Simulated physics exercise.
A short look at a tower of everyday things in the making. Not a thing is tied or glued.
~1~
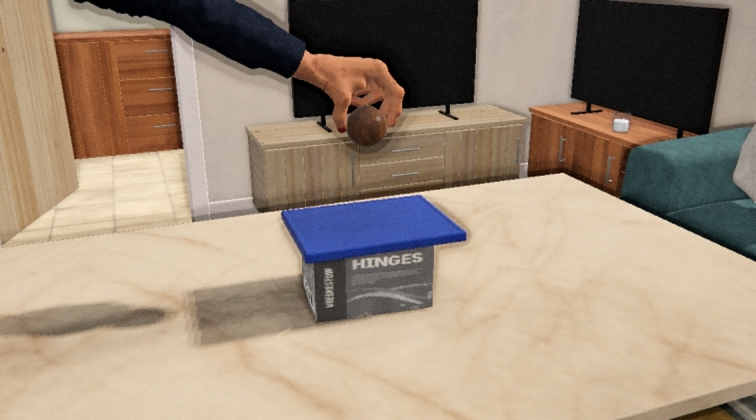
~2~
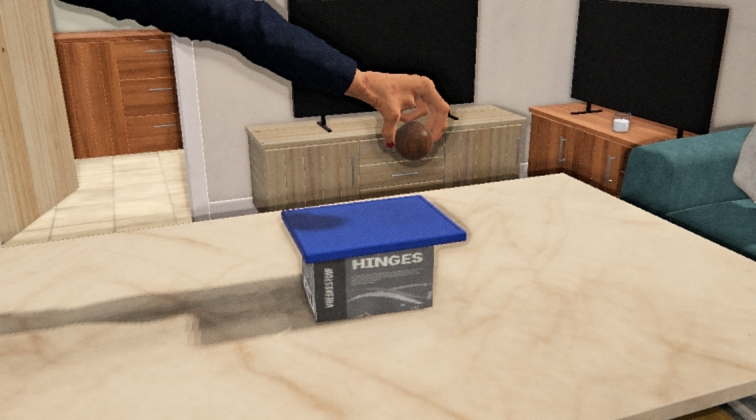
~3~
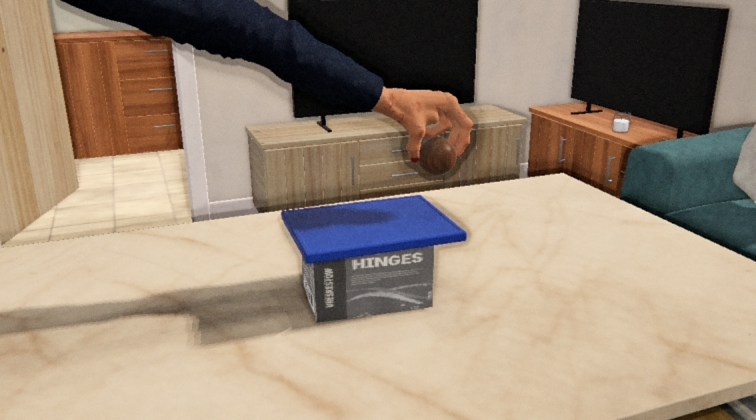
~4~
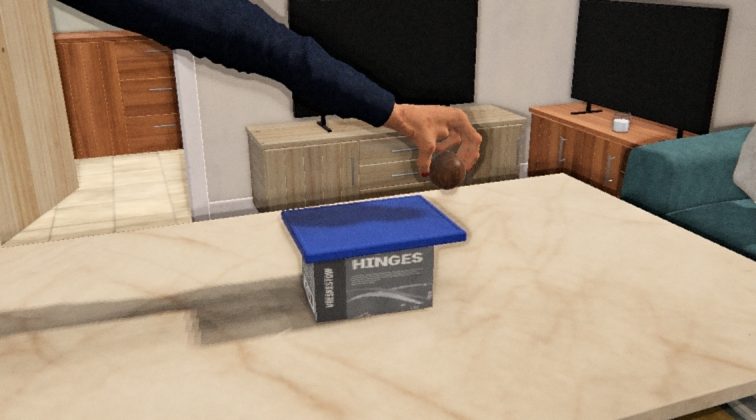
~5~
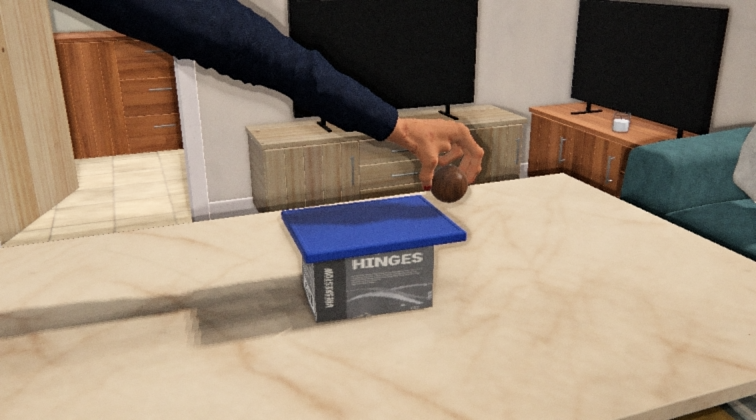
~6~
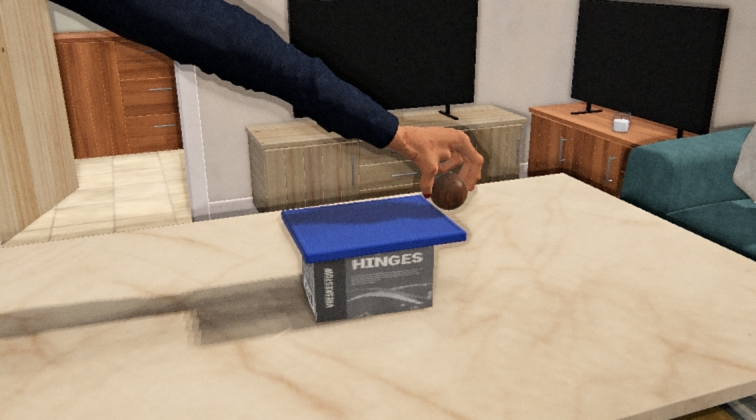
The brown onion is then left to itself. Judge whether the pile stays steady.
My guess is the pile will not stay put.
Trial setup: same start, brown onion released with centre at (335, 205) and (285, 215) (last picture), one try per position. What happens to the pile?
Well, on the first go it stays steady, and on the second it tumbles down.
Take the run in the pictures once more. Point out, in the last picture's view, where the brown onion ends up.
End spot: Near (479, 259).
Then, 0.30 s after the last picture, brown onion now fallen.
Then, 0.40 s after the last picture, things are still on the move.
At rest, fallen, brown onion; the other 2 in place. Seen from the same camera at the end, brown onion near (479, 259). The pile gives way.
